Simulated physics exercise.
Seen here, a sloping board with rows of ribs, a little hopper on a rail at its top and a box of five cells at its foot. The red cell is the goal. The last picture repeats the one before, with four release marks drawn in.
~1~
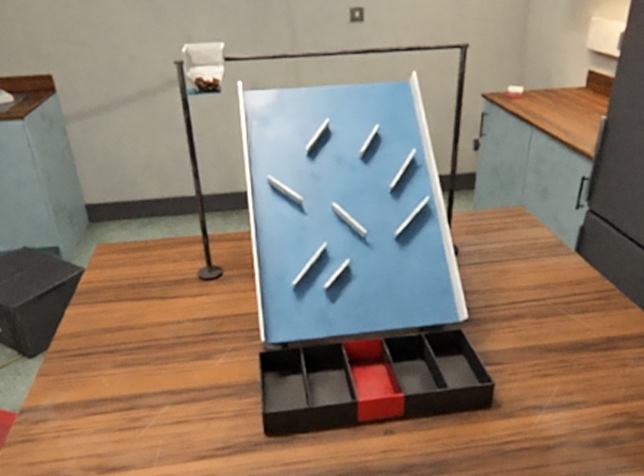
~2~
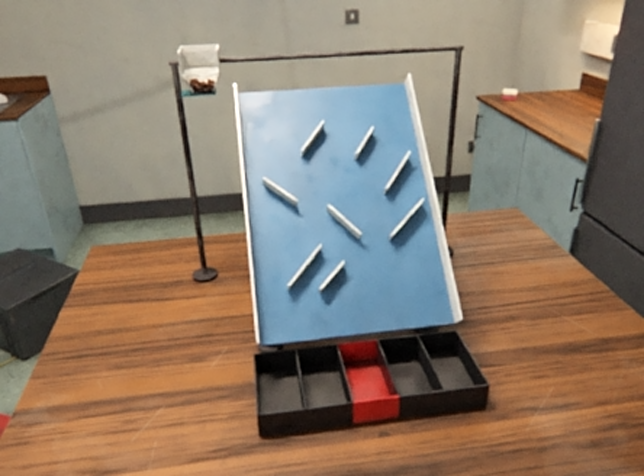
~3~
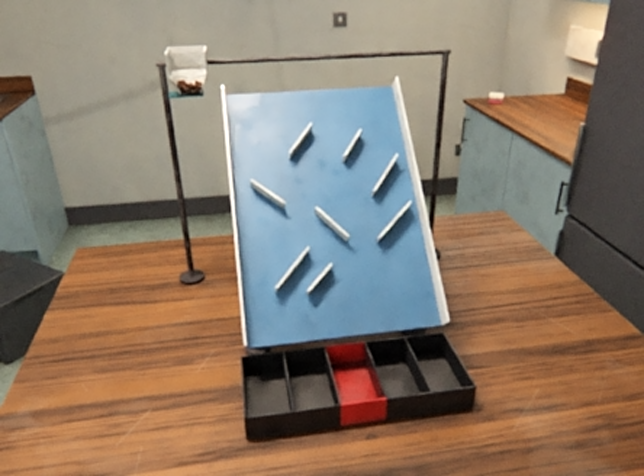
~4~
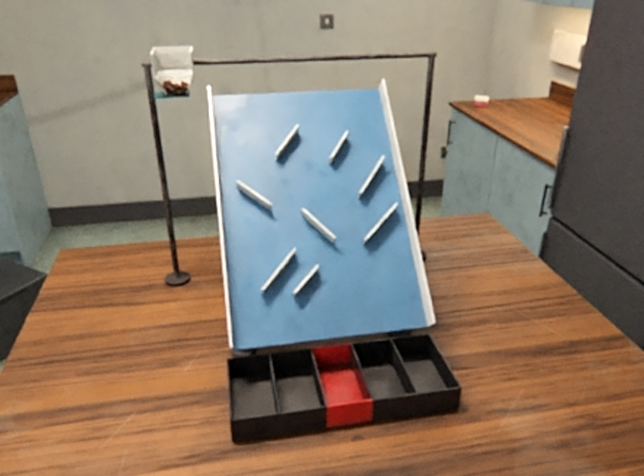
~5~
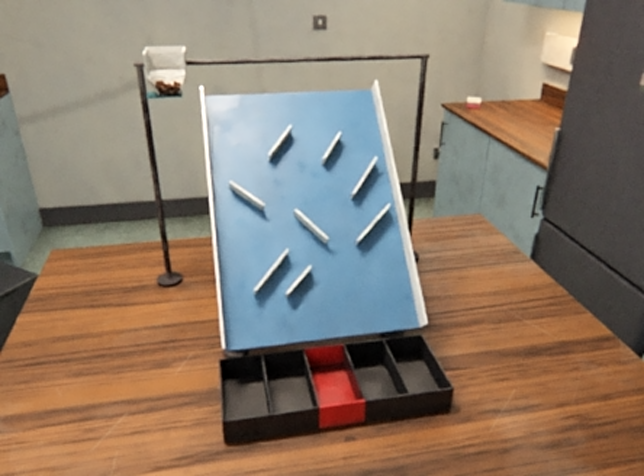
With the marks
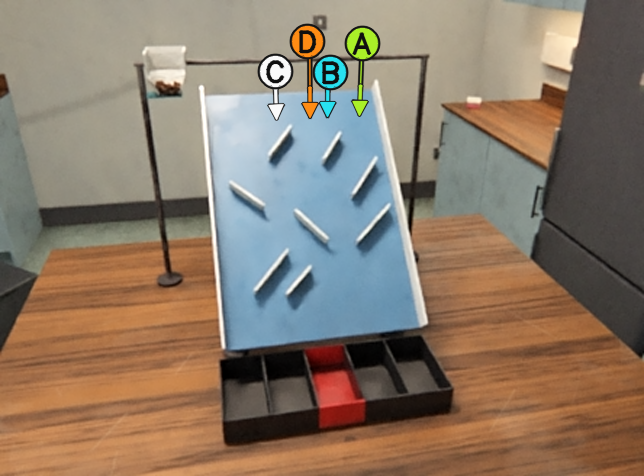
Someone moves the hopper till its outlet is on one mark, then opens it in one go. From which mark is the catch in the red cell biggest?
Go for A.
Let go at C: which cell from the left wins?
The first.
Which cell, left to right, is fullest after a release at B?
It is the fourth one.
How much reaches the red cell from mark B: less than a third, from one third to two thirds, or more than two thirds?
Mark B gives less than a third.
On the marked copy, mark A meets the board at (359, 110); mark B meets the board at (327, 111); mark C meets the board at (276, 114); mark D meets the board at (310, 112).
With A, about a third in the red cell, about a third in other cells, about a quarter outside the box.
With B, a small part in the red cell, most in other cells, a small part outside the box.
With C, a stray few in the red cell, nearly all in other cells, a small part outside the box.
With D, a stray few in the red cell, most in other cells, a small part outside the box.
